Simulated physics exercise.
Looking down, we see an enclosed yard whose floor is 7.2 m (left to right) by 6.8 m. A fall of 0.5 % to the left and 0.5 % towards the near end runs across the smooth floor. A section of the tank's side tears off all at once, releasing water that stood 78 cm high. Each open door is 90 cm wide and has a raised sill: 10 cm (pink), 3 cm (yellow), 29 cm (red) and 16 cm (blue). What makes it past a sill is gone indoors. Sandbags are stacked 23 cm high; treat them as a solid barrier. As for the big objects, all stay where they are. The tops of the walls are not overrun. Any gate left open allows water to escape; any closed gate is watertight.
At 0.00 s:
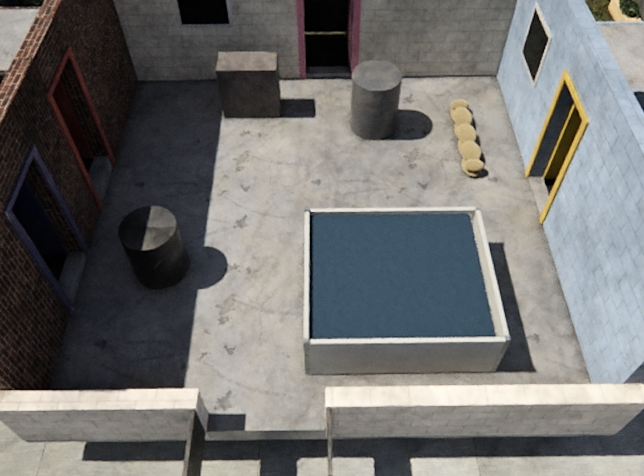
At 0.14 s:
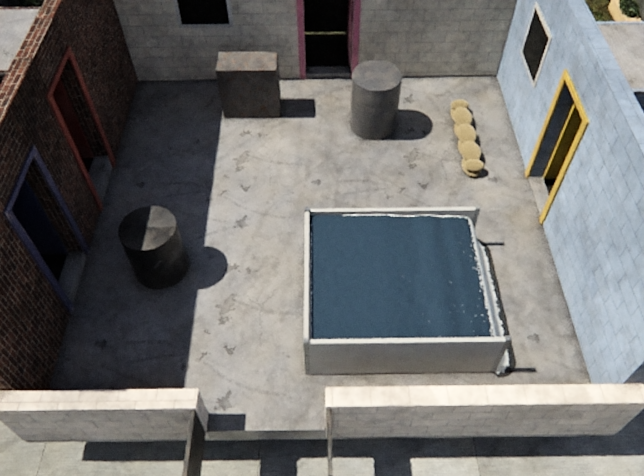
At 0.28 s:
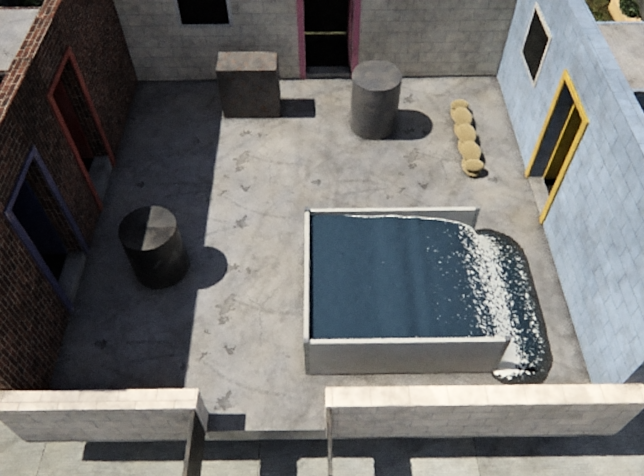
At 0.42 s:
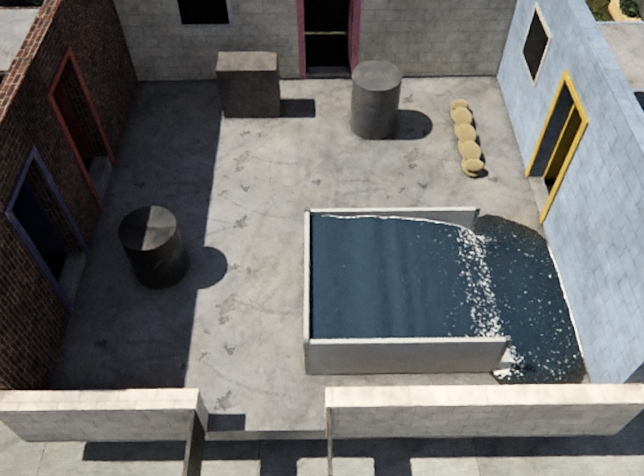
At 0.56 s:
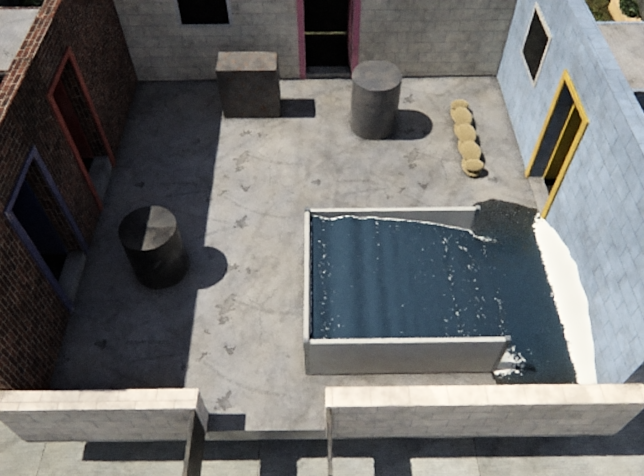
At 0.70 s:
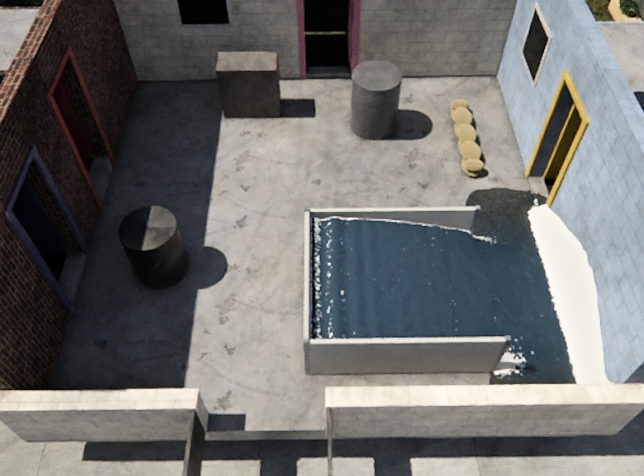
The clip shows a walled yard with a tank of still, dark blue water whose right side gives way; water pours out with white foam, spreads across the floor to the pale blue wall and extends along it towards the yellow-framed doorway.
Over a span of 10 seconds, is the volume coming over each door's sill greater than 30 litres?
In order: Pink door: Limit unbroken. Yellow door: Limit broken. Red door: Limit unbroken. Blue door: Limit unbroken.
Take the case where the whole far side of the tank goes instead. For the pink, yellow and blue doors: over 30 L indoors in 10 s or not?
At pink the amount is higher than the mark, at yellow it is higher than the mark, and at blue it is beneath the mark.
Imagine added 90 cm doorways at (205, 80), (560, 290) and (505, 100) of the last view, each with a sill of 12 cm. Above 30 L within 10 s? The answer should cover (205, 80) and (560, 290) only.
Less, more.
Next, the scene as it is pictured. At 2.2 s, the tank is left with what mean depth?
Mean depth: Some 28 cm.
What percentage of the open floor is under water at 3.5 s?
Close to 50 in a hundred.
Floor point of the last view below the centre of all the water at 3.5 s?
Its balance point sits around (429, 264).
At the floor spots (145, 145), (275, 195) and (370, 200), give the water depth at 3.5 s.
Reading - approx. 0 / 1 / 1 cm.
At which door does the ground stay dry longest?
That would be the red door.
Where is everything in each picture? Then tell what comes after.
In the first frame, still water, 78 cm deep, in the tank at (398, 273).
In the second frame, water pours out at (481, 291) and has run 1.1 m, to a hidden place; typically 6 cm deep outside, 78 cm at the tank's back.
In the third frame, the front is at (493, 234), 1.3 m from the gap at (480, 293); 1.8 m2 of floor is under water; 78 cm left at the back of the tank.
In the fourth frame, water pours out at (479, 295) and has run 1.6 m, to a hidden place; typically 12 cm deep outside, 78 cm at the tank's back.
In the fifth frame, water pours out at (479, 295) and has run 2.1 m, to (536, 213); typically 15 cm deep outside, 75 cm at the tank's back.
In the sixth frame, the front is at (540, 198), 2.4 m from the gap at (479, 295); 4.2 m2 of floor is under water; 67 cm left at the back of the tank.
After 1.4 s water covers 15 % of the floor and is deepest (66 cm) near (590, 407); pink door not reached, yellow door 15 cm at the sill, 16 L in, red door not reached, blue door not reached.
After 2.2 s water covers 25 % of the floor and is deepest (56 cm) near (590, 407); pink door not reached, yellow door 15 cm at the sill, 66 L in, red door not reached, blue door not reached.
After 3.5 s water covers 50 % of the floor and is deepest (35 cm) near (474, 81); pink door 3 cm at the sill, 0 L in, yellow door 11 cm at the sill, 130 L in, red door not reached, blue door not reached.
After 6.0 s water covers 80 % of the floor and is deepest (20 cm) near (490, 333); pink door 6 cm at the sill, 0 L in, yellow door 6 cm at the sill, 179 L in, red door 3 cm at the sill, 0 L in, blue door 6 cm at the sill, 0 L in.
After 10.0 s water covers 95 % of the floor and is deepest (13 cm) near (99, 305); pink door 5 cm at the sill, 0 L in, yellow door 8 cm at the sill, 218 L in, red door 11 cm at the sill, 0 L in, blue door 10 cm at the sill, 0 L in.
